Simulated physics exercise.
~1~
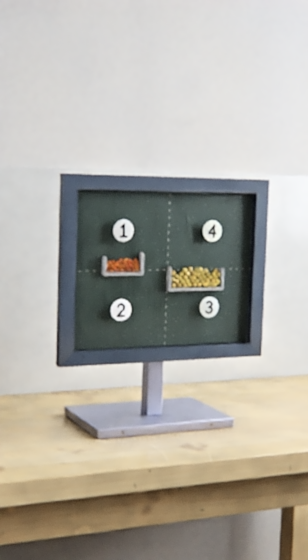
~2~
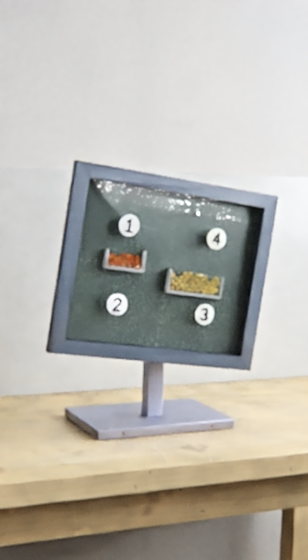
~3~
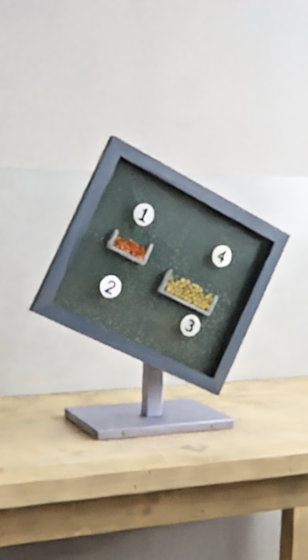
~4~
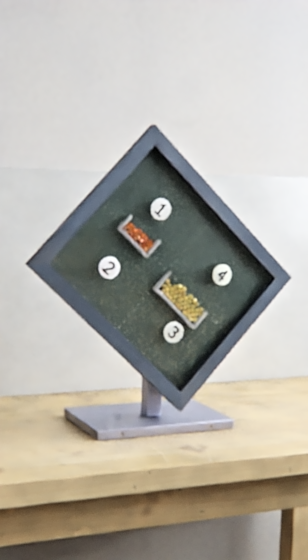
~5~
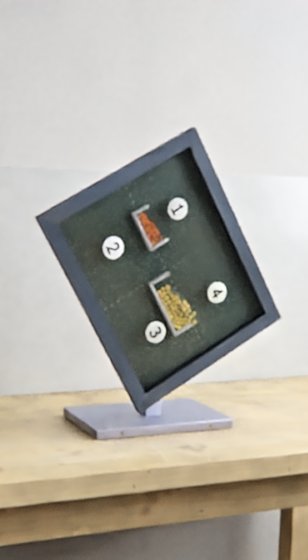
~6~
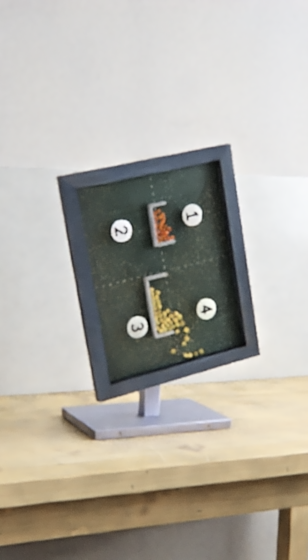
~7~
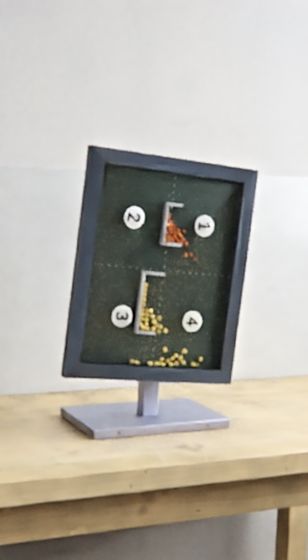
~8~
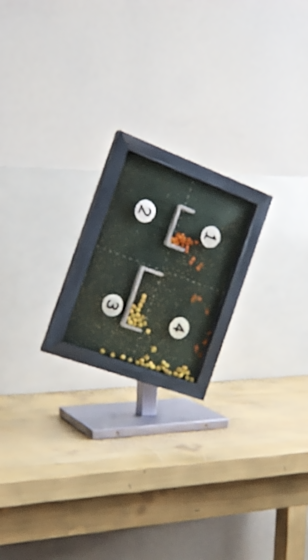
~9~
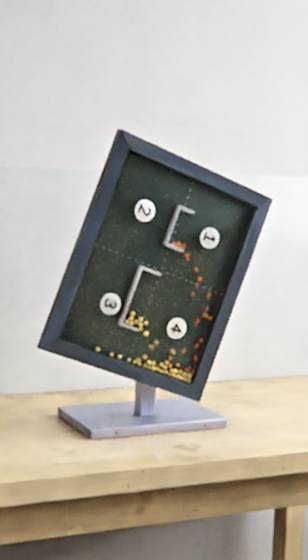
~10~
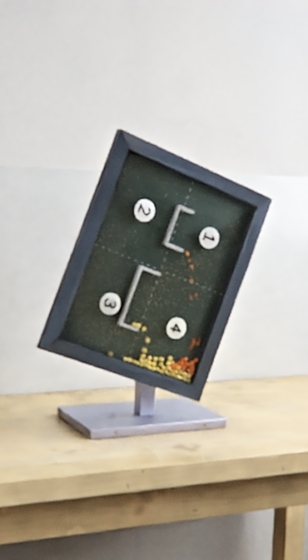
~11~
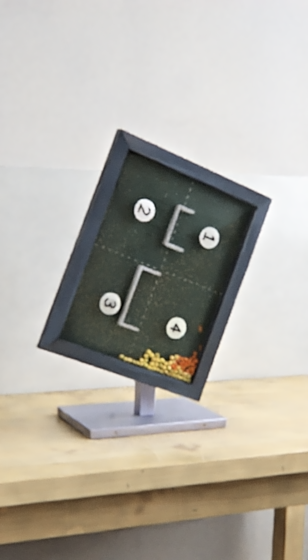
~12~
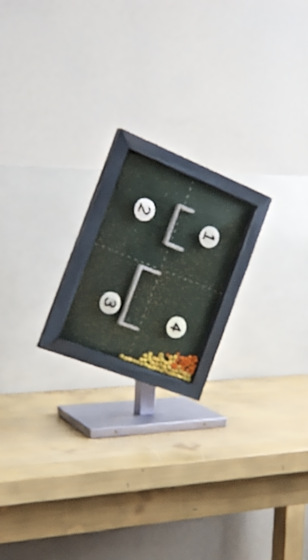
On a wooden table, a framed case turns clockwise and its beads spill into the bottom corner.
